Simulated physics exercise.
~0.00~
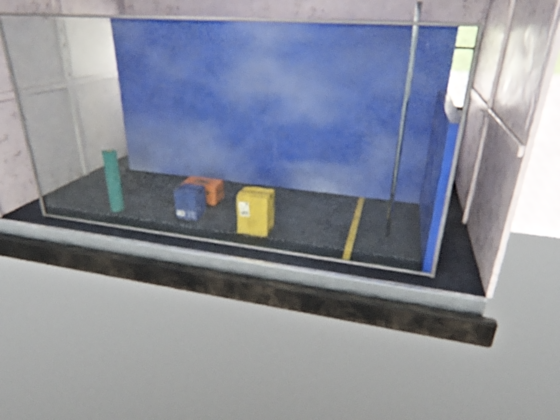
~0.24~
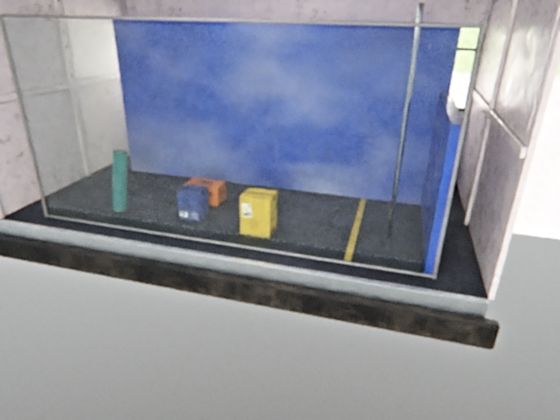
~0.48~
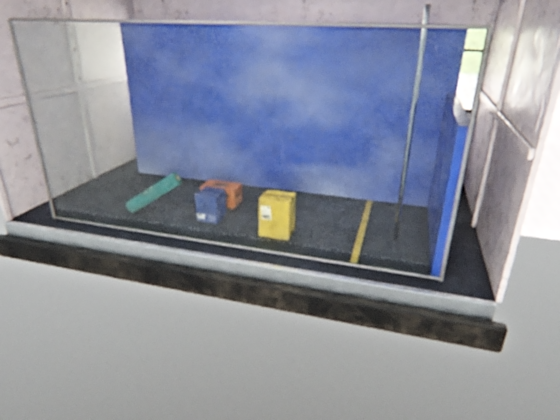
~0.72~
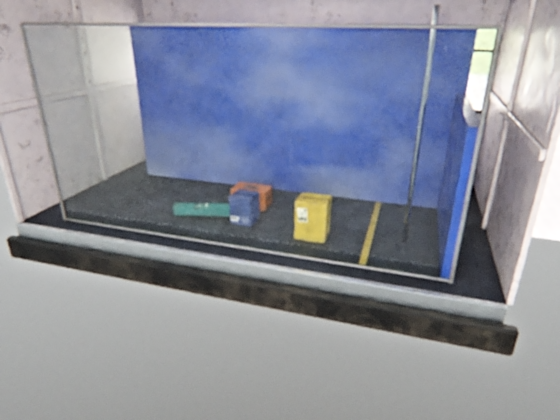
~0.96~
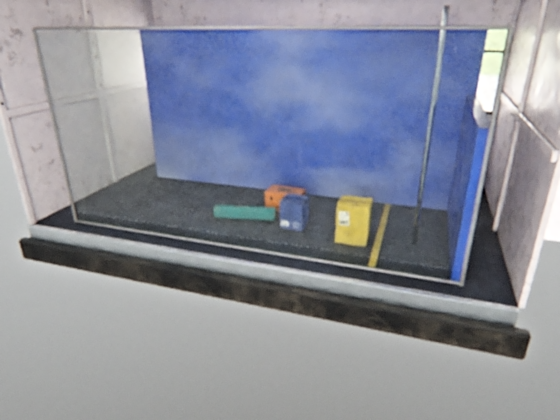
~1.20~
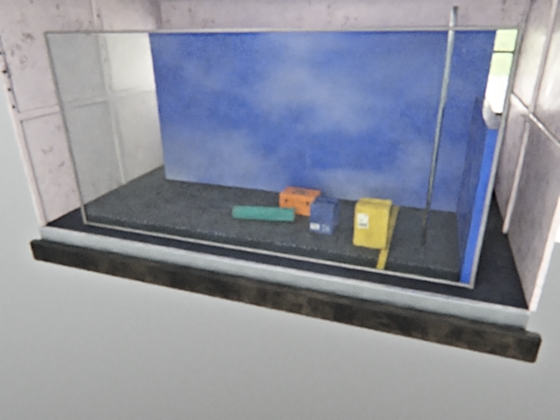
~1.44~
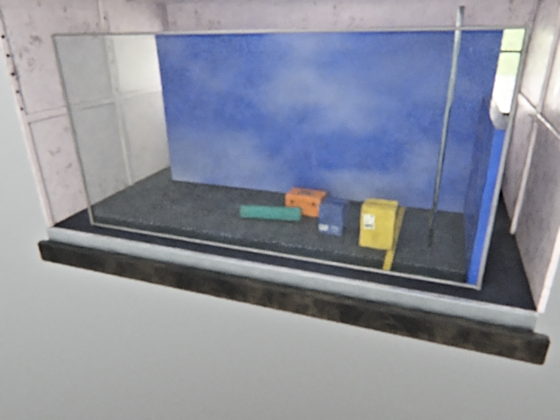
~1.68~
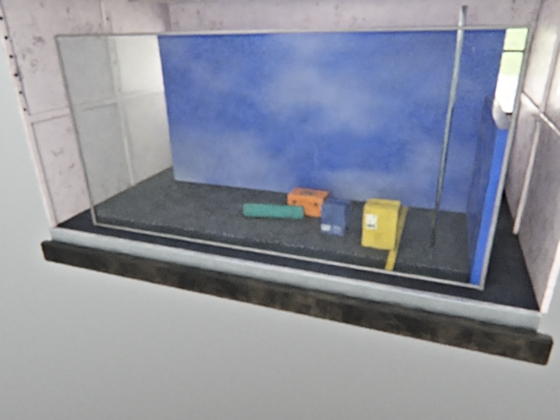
A box-like bay with a blue back wall, dark floor and pale side panels is seen from slightly above, through its open front. A teal roll stands at the left, a blue carton and an orange toolbox sit near the middle, and a yellow pack stands right of them, short of a yellow floor line and an upright pole. The roll leans and topples onto its side as the others begin sliding right. All four slide toward the line while the view pans slightly left. They come to rest with the carton and pack upright, the pack's middle just short of the line.
